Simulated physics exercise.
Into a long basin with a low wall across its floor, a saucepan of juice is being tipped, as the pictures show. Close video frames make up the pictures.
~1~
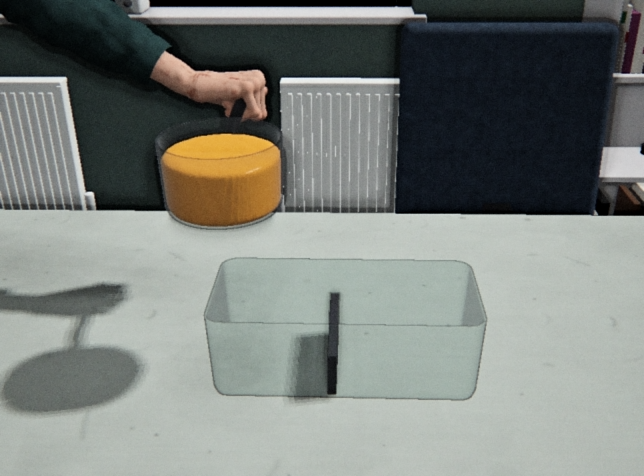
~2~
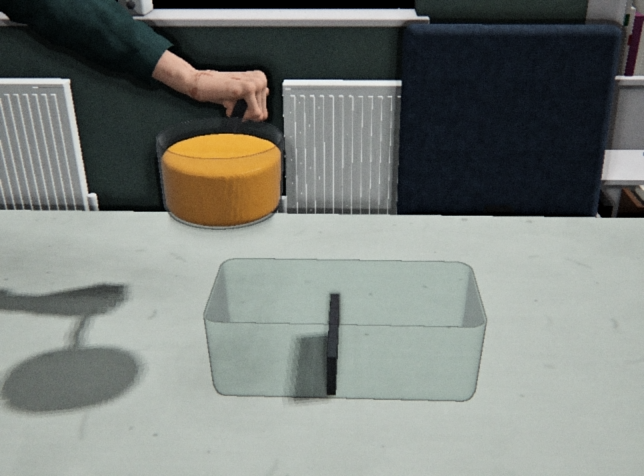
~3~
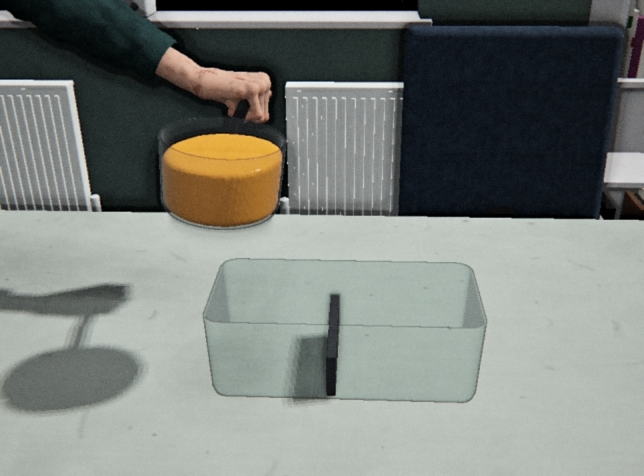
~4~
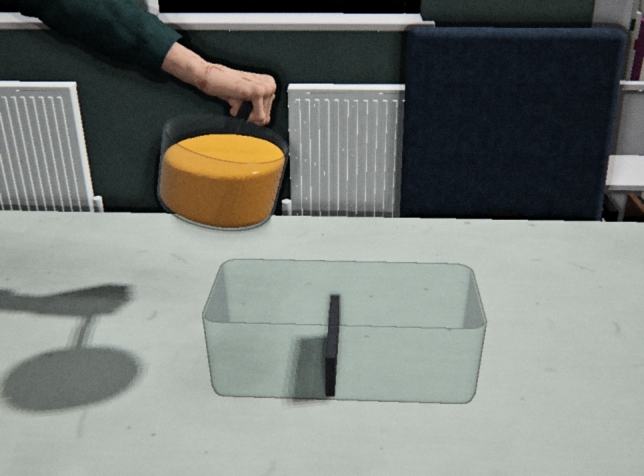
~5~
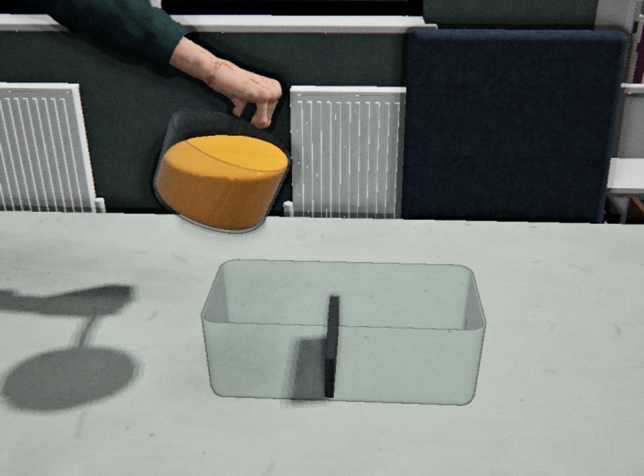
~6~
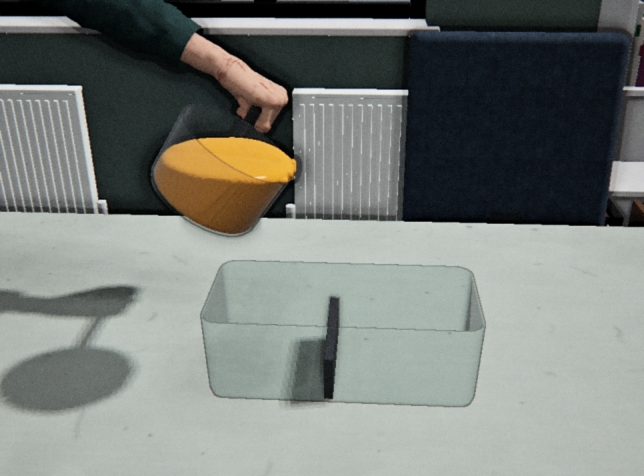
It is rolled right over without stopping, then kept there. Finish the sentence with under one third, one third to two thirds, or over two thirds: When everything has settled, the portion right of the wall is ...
When everything has settled, the portion right of the wall is one third to two thirds.
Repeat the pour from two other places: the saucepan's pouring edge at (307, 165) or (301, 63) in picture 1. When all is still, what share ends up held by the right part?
In order: Close to 65 and 90 percent.
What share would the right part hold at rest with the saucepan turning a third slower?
About 60 in a hundred.
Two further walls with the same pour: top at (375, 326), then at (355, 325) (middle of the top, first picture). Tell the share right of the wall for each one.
About 5 % and 15 %.
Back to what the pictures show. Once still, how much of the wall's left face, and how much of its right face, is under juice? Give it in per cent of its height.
It settles around 40 on the left side and around 30 on the right side.
A moment on, the saucepan is tipped on its side and 34 per cent is still to pour, 3 is left of the wall and 19 right of it.
Next, the saucepan is tipped right over and 6 per cent is still to pour, 39 is left of the wall and 46 right of it.
Then the saucepan is tipped right over and 0 per cent is still to pour, 49 is left of the wall and 46 right of it.
Later the saucepan is tipped right over and 0 per cent is still to pour, 51 is left of the wall and 47 right of it.
At rest 51 per cent lies left of the wall, 47 right of it and 2 outside.
